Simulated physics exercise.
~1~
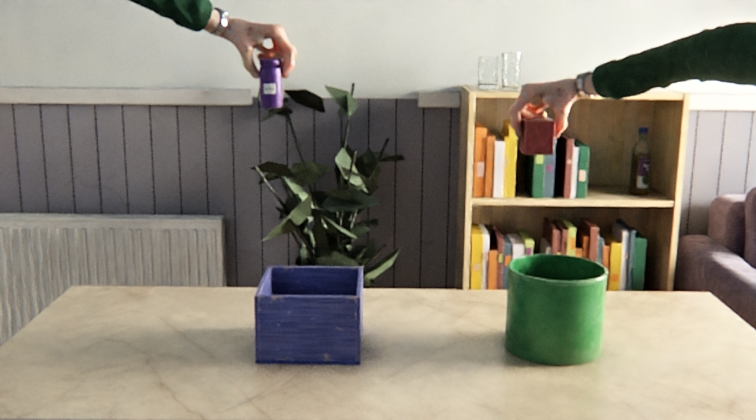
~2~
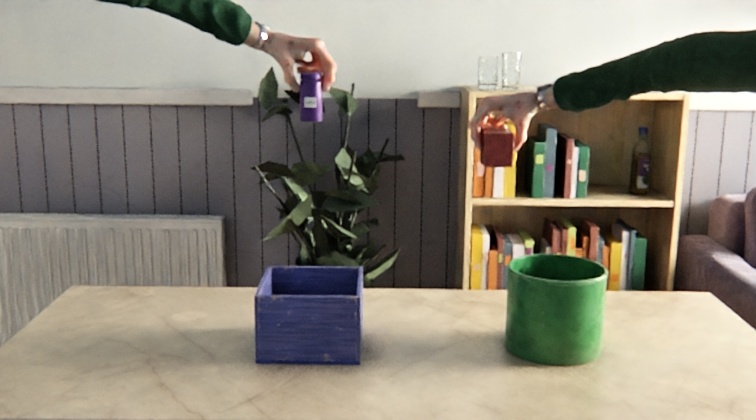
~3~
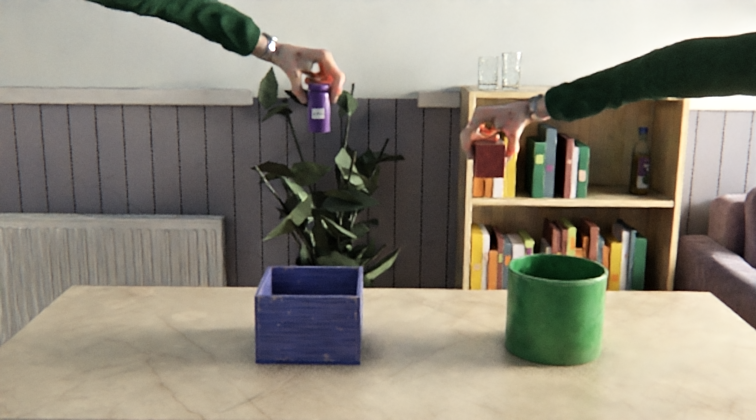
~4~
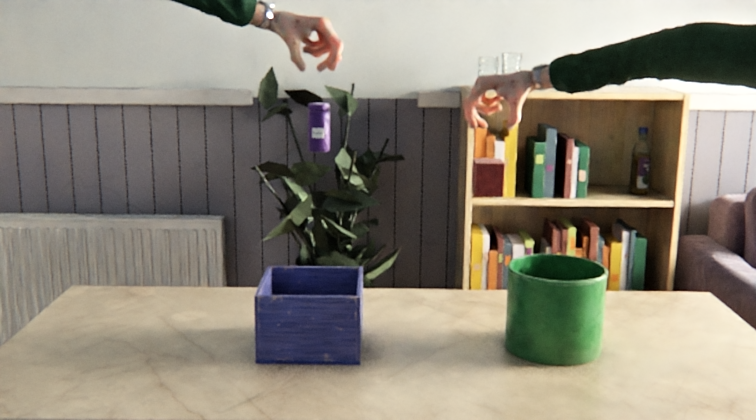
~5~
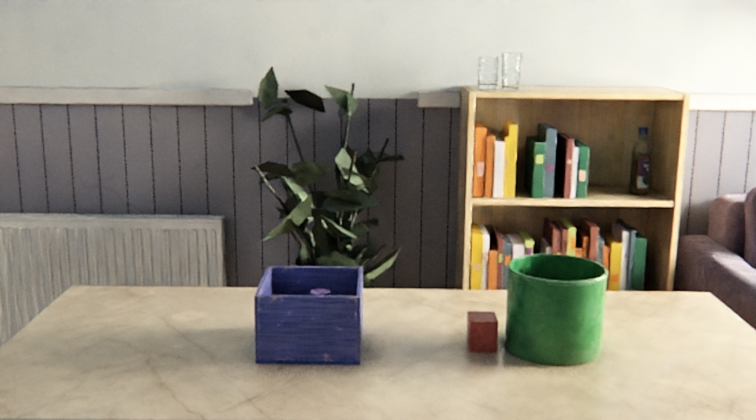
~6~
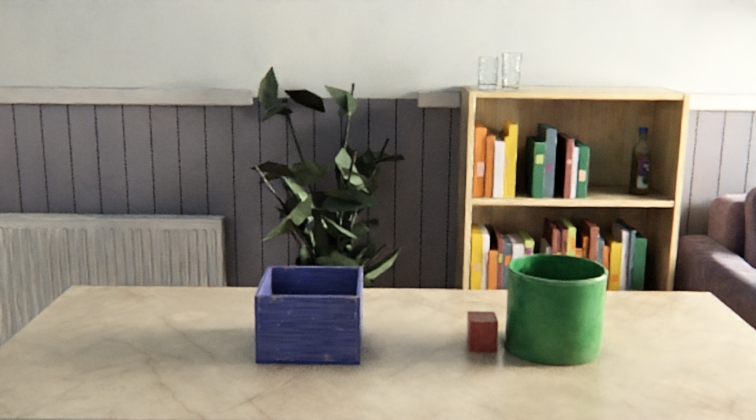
A blue-purple wooden crate and a round green bucket stand on a pale marble-look table, seen from a still, front-on view, with a leafy plant, a bookshelf and a grey panelled wall behind. Two green-sleeved arms reach in from either side, the left hand holding a purple shaker and the right a dark red block. The shaker moves right, while the block moves left, away from above the bucket. Both hands let go and the objects fall. The shaker drops into the crate and sinks out of view, while the block lands on the table just left of the bucket and stays there.
